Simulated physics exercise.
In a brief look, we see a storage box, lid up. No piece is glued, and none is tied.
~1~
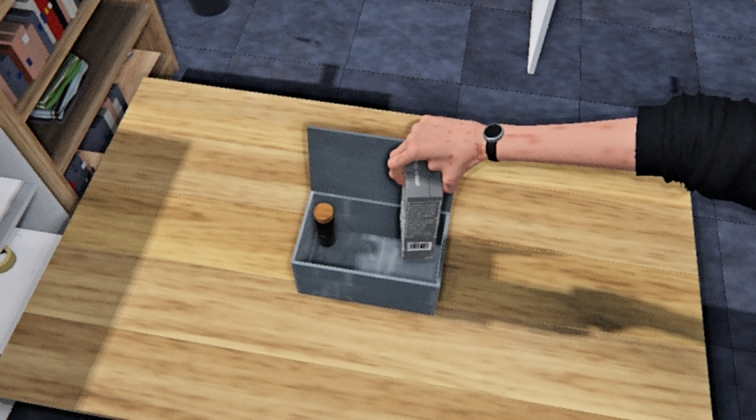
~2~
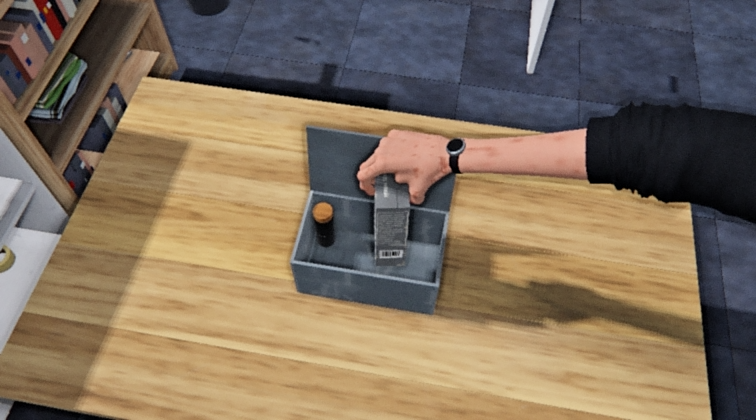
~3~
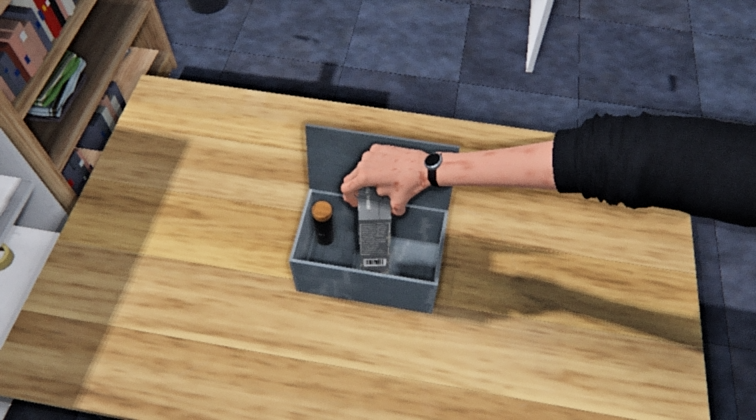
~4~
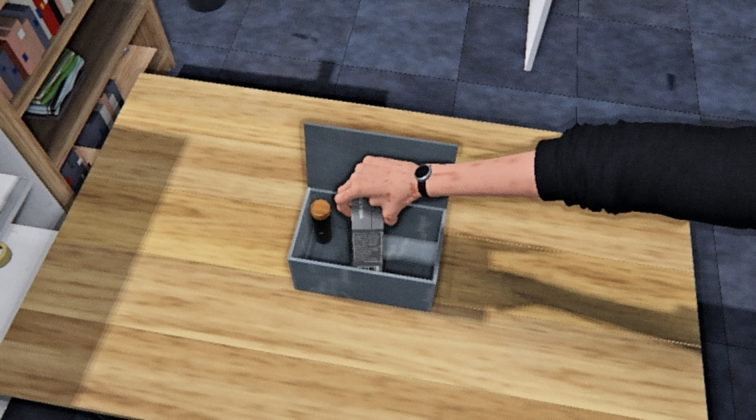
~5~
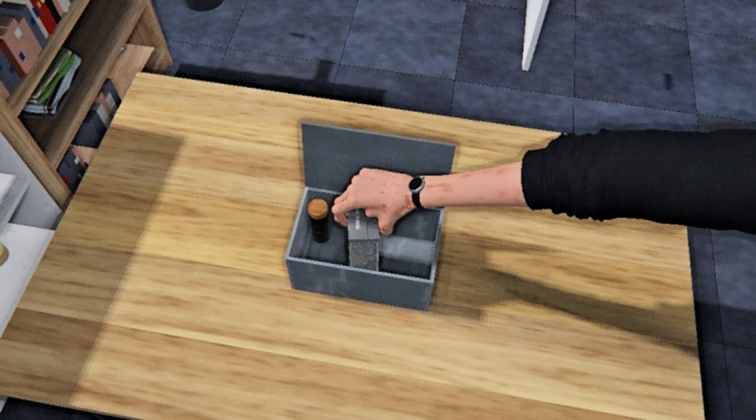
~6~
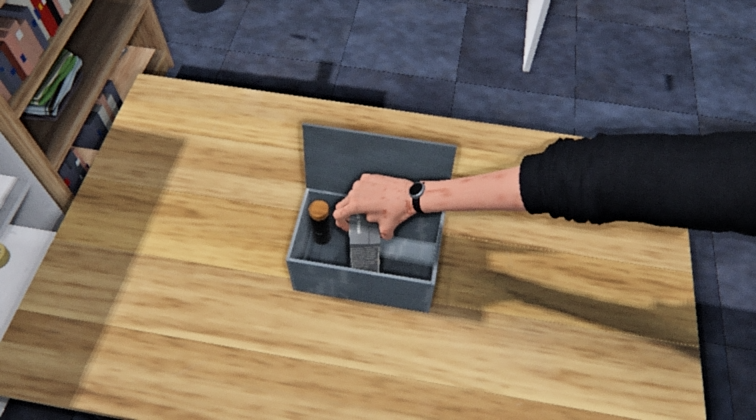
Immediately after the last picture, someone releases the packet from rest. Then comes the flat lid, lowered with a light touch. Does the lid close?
I predict it won't fully lower.
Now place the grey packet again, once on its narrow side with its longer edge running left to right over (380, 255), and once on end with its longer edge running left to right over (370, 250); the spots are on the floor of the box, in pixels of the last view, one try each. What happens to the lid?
In the first case it comes fully down; in the second case it gets propped open.
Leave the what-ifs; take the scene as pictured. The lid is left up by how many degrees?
Some 55° above the rim.
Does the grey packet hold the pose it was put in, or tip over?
As it turns out, it keeps its original angle.
Then, 1.00 s on from there, lid starting down.
Then, 1.30 s on from there, lid 76° above the rim.
Then, 1.50 s on from there, lid 62° above the rim.
In the end, lid 56° above the rim; both unmoved. At the end, from the last picture's camera, grey packet near (365, 249).
